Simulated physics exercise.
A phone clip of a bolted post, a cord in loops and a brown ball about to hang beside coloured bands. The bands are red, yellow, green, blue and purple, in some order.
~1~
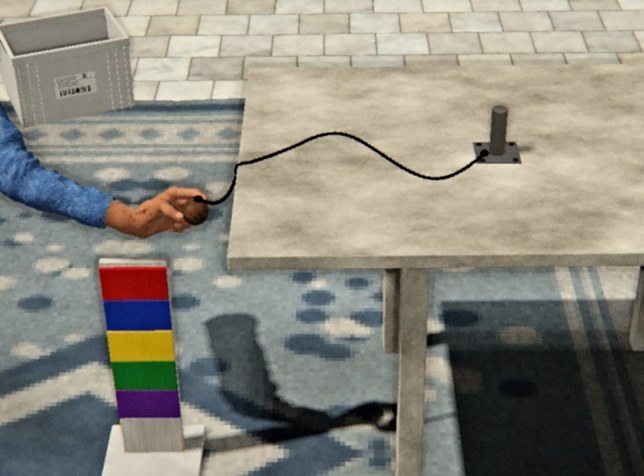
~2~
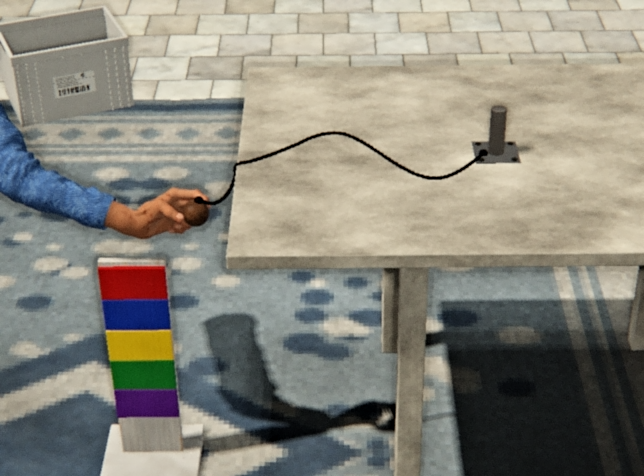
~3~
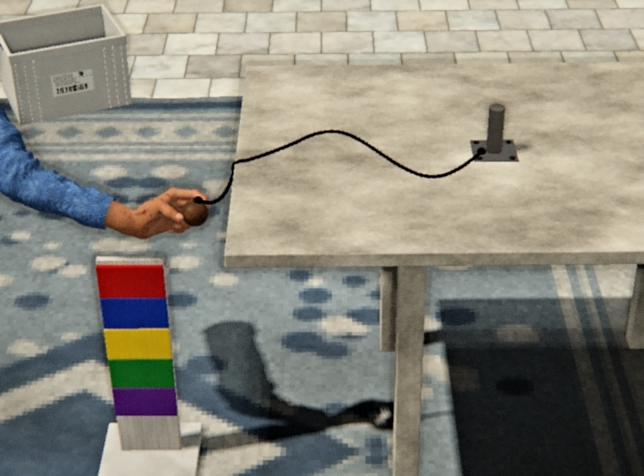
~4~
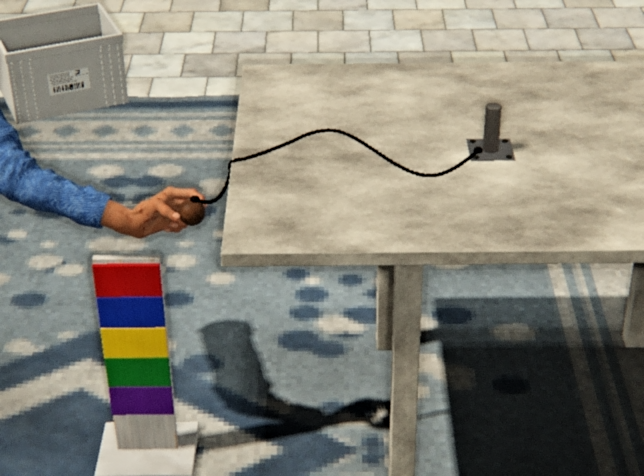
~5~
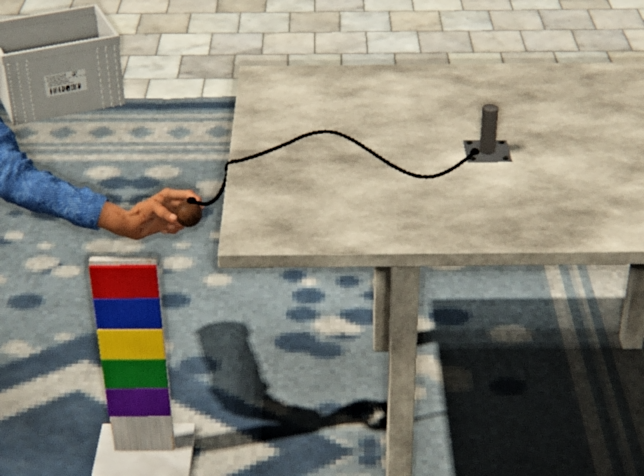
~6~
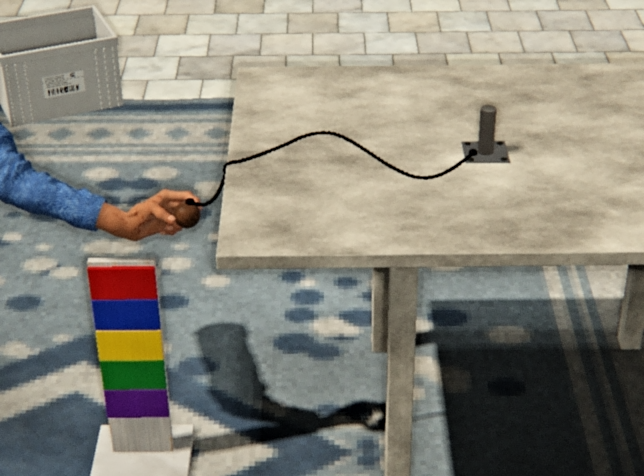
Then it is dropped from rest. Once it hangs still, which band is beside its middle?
At blue.
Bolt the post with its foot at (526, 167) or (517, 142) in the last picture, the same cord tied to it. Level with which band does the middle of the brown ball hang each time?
One after the other, red; red.
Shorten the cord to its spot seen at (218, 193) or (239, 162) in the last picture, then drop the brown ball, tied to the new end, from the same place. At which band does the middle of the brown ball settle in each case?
Taking them in turn: Red; none, it hangs higher.
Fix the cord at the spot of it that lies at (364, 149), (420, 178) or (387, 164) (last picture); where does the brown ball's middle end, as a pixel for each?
About (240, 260), (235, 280) and (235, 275).
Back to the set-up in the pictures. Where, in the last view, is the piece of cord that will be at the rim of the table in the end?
Near (297, 139).
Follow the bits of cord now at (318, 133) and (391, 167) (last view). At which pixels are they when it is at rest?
About (252, 161), and the other about (358, 157).
Soon after, ball near (262, 290); level with blue.
After that, ball near (220, 306); level with blue.
In the end, ball near (227, 305); level with blue. Its centre hangs level with the blue band.
